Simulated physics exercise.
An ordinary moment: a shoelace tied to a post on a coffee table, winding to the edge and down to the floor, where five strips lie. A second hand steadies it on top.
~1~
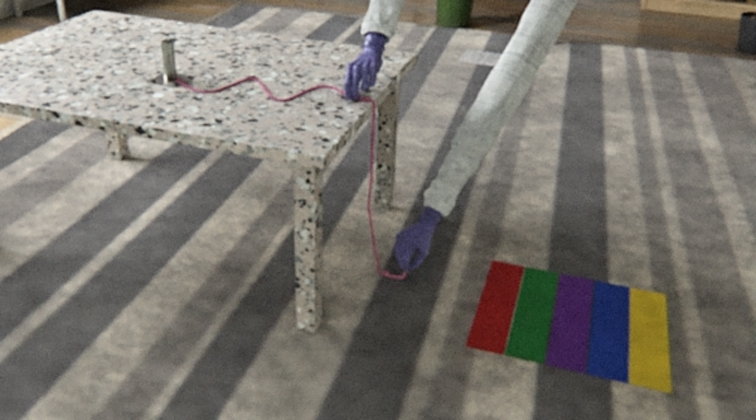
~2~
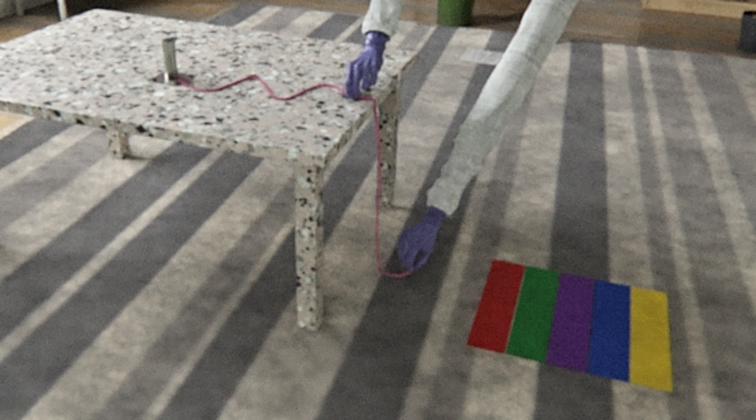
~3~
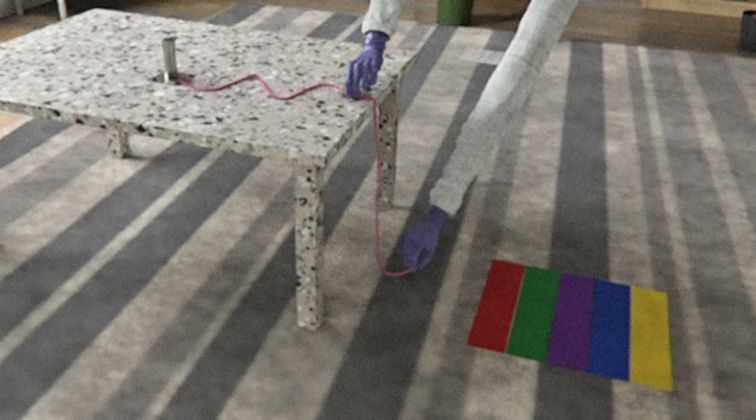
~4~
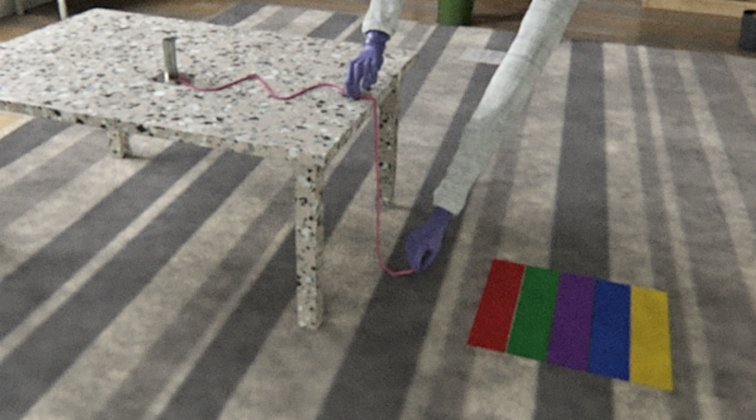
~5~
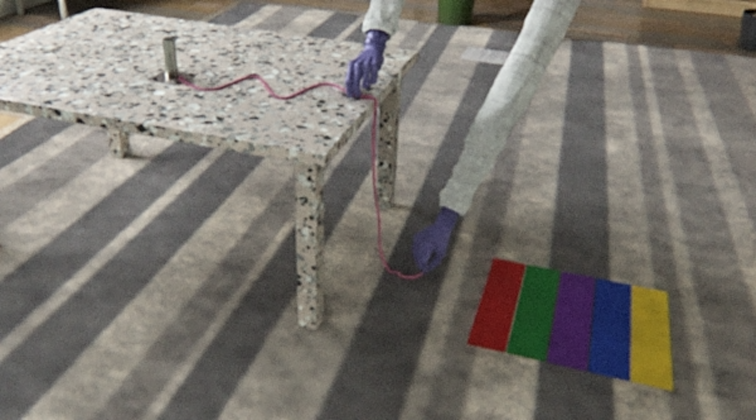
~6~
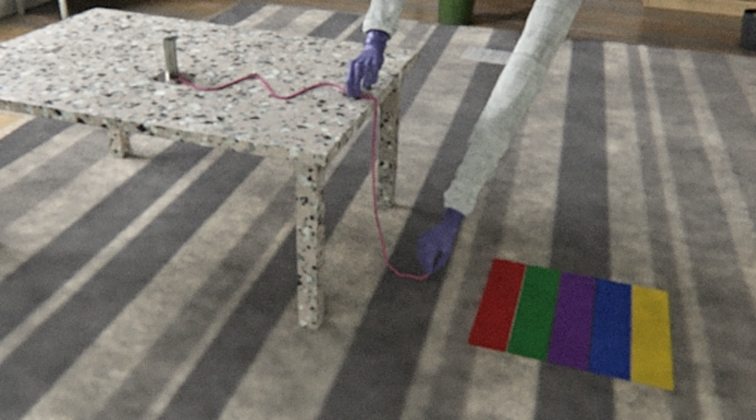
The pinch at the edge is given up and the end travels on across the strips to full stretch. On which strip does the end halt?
The yellow one.
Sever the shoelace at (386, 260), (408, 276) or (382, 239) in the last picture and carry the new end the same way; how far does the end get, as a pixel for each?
The places are (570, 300), (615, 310) and (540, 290).
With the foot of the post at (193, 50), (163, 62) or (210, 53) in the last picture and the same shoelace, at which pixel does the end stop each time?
About (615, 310), (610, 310) and (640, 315).
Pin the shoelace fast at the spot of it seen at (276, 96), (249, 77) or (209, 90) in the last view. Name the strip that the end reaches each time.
It would be purple; blue; yellow.
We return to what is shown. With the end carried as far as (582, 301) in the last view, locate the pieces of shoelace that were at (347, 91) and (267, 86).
They go to (387, 166) and to (313, 93).
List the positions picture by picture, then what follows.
In the first frame, end (409, 269); red (489, 333); green (528, 341); purple (568, 350); blue (608, 359); yellow (650, 369).
In the second frame, end (413, 268); shoelace through (200, 90) (264, 84) (307, 90) (370, 99) (379, 176) (378, 250).
In the third frame, end (416, 268).
In the fourth frame, end (420, 269); shoelace through (200, 89) (264, 83) (307, 89) (371, 99) (377, 176) (378, 249).
In the fifth frame, end (427, 270).
In the sixth frame, end (432, 270); shoelace through (201, 89) (264, 82) (308, 89) (371, 98) (373, 175) (384, 249).
A little later, end near (582, 301); over purple.
Next, end near (629, 311); over blue.
When it is tight, end near (656, 317); over yellow. It halts on the yellow strip.
